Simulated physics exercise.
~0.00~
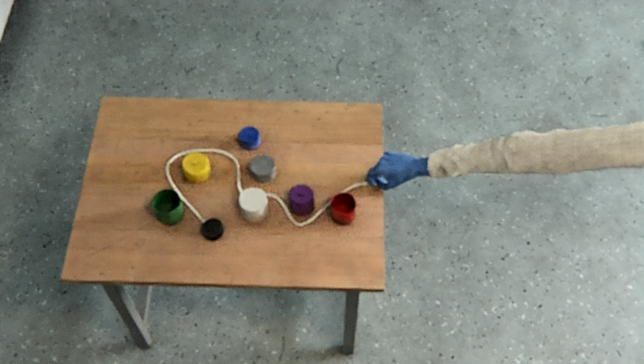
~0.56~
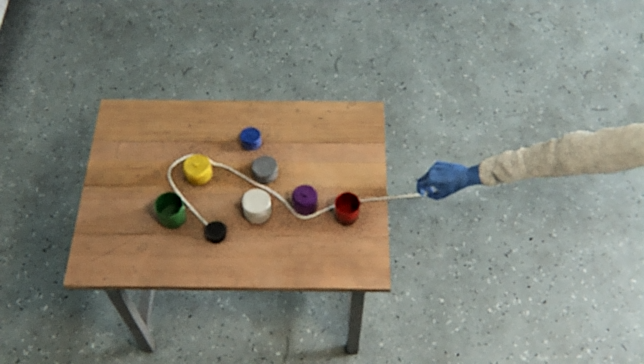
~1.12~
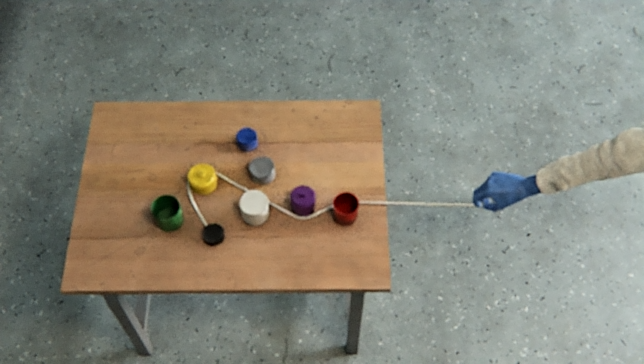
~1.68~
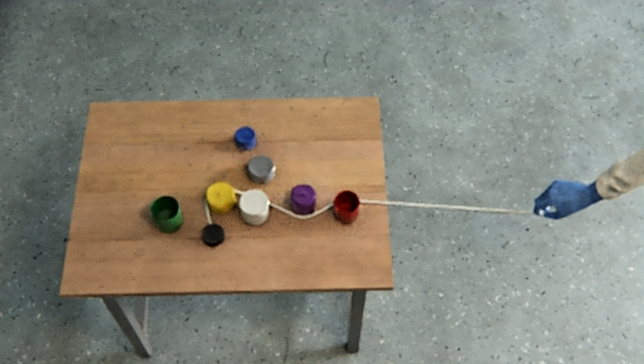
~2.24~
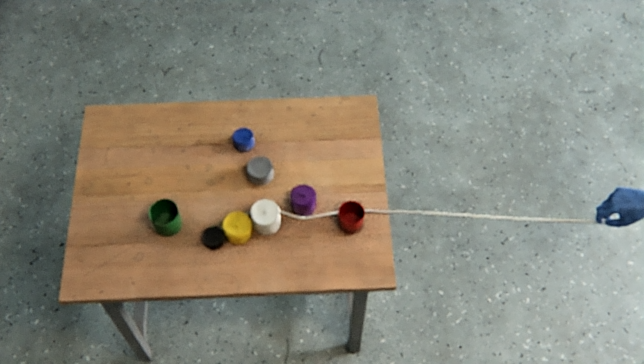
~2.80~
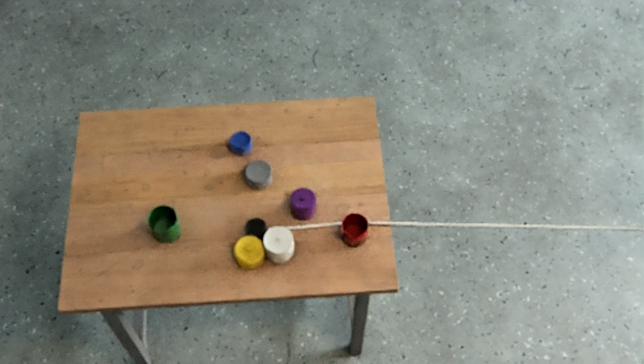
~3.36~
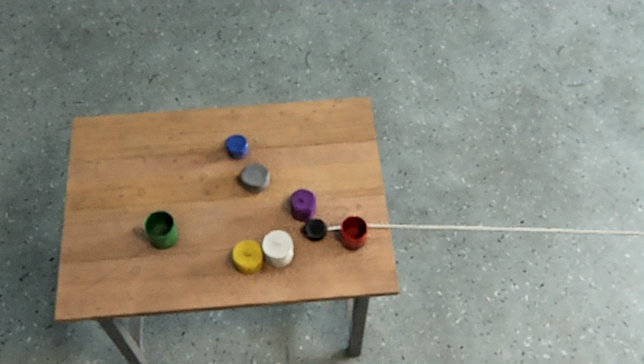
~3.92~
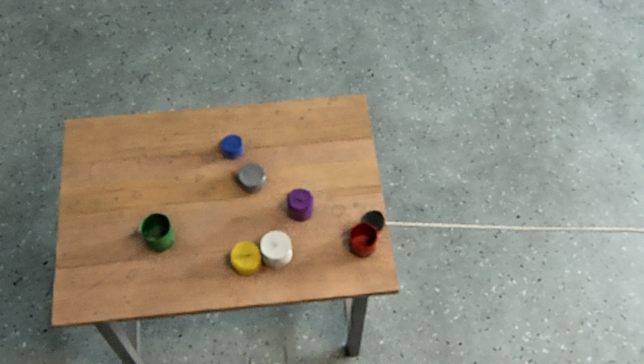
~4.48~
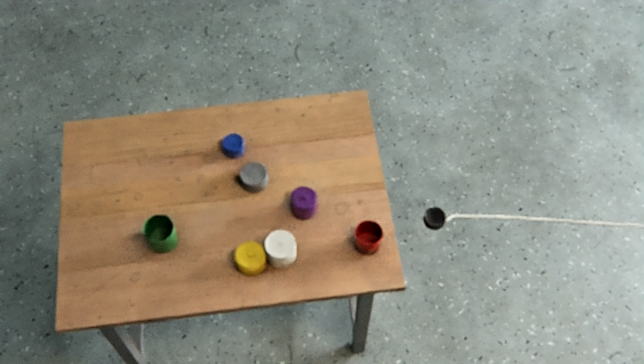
A white cord, pulled right by a blue-gloved hand, straightened among the containers on a wooden table, dragging the yellow pot against the white tub and shifting both, before the black puck slid past the red mug and off the right edge.
